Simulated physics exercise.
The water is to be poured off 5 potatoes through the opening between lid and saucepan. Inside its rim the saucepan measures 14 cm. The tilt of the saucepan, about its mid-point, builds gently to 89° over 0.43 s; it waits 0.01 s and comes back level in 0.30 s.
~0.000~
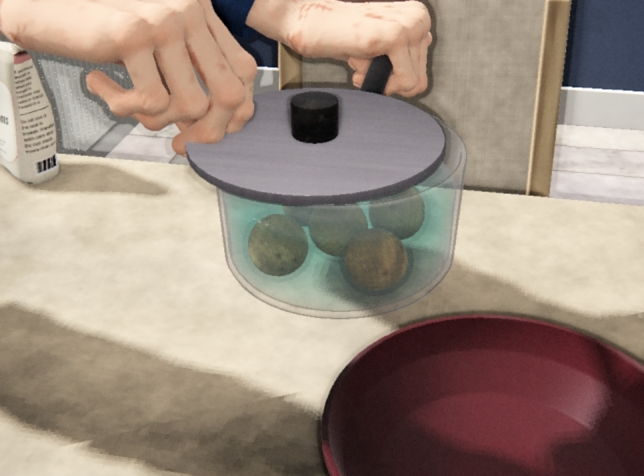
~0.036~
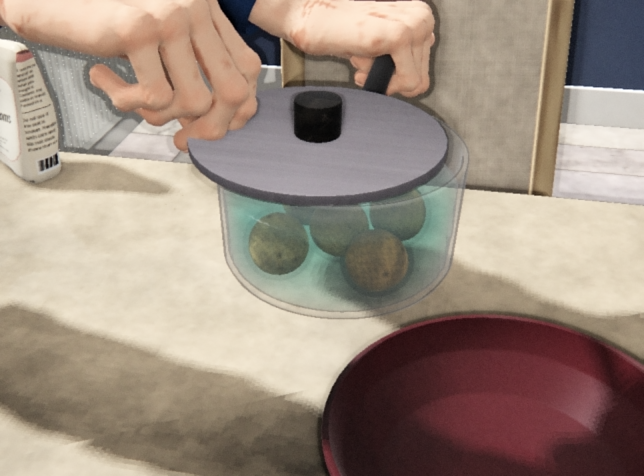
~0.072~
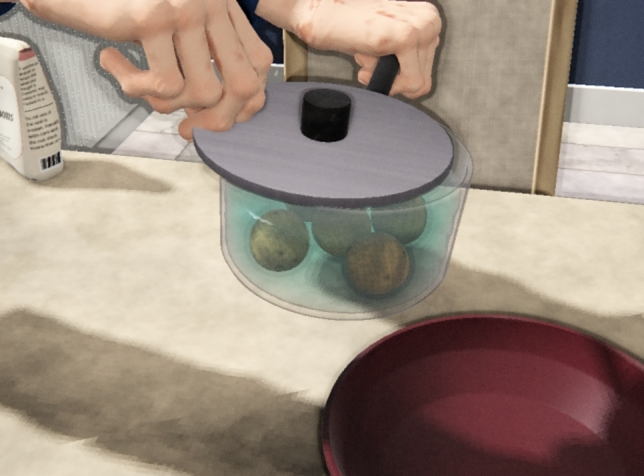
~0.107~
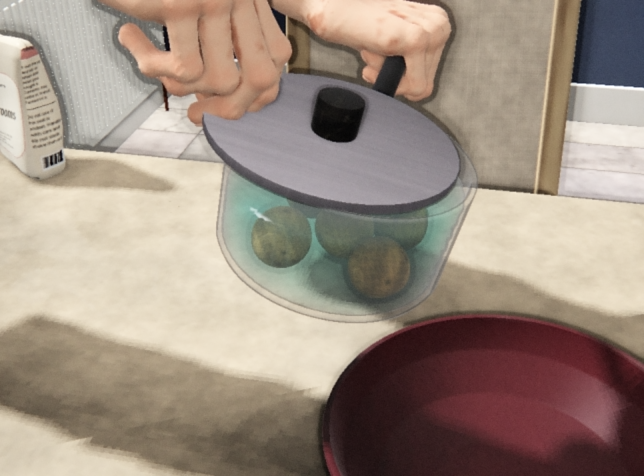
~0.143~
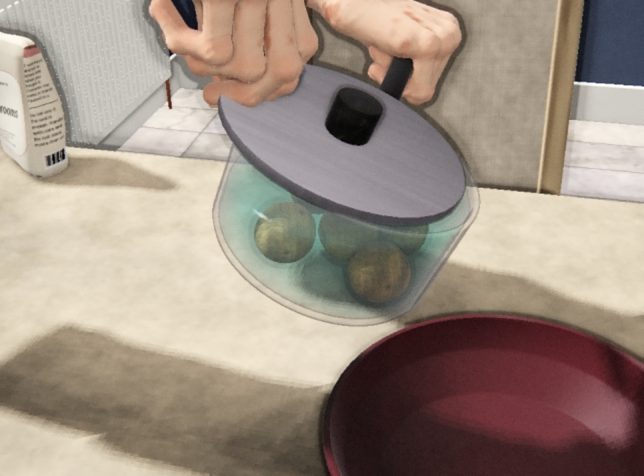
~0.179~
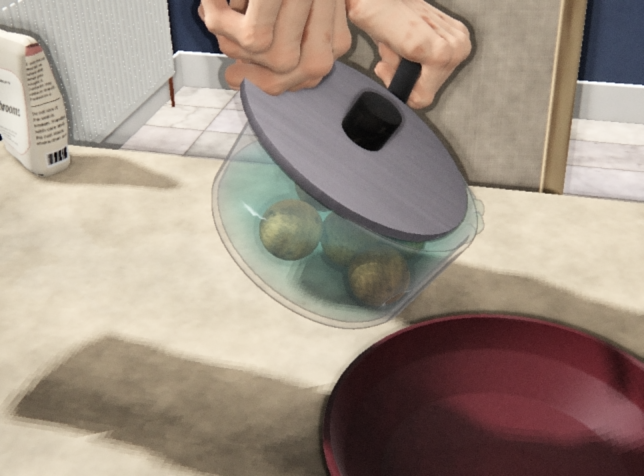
A clear saucepan of potatoes in water, its grey lid held on by two hands, tilted slowly at first and then more steeply to the right beside a dark red bowl.
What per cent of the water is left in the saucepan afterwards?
Some 53 per cent remains.
By 0.32 s the tilt is 75° and 82 per cent of the water is still in the saucepan.
By 0.42 s the tilt is 89° and 68 per cent of the water is still in the saucepan.
By 0.53 s the tilt is 70° and 57 per cent of the water is still in the saucepan.
By 0.65 s the tilt is 18° and 53 per cent of the water is still in the saucepan.
At rest 53 per cent of the water is still in the saucepan.
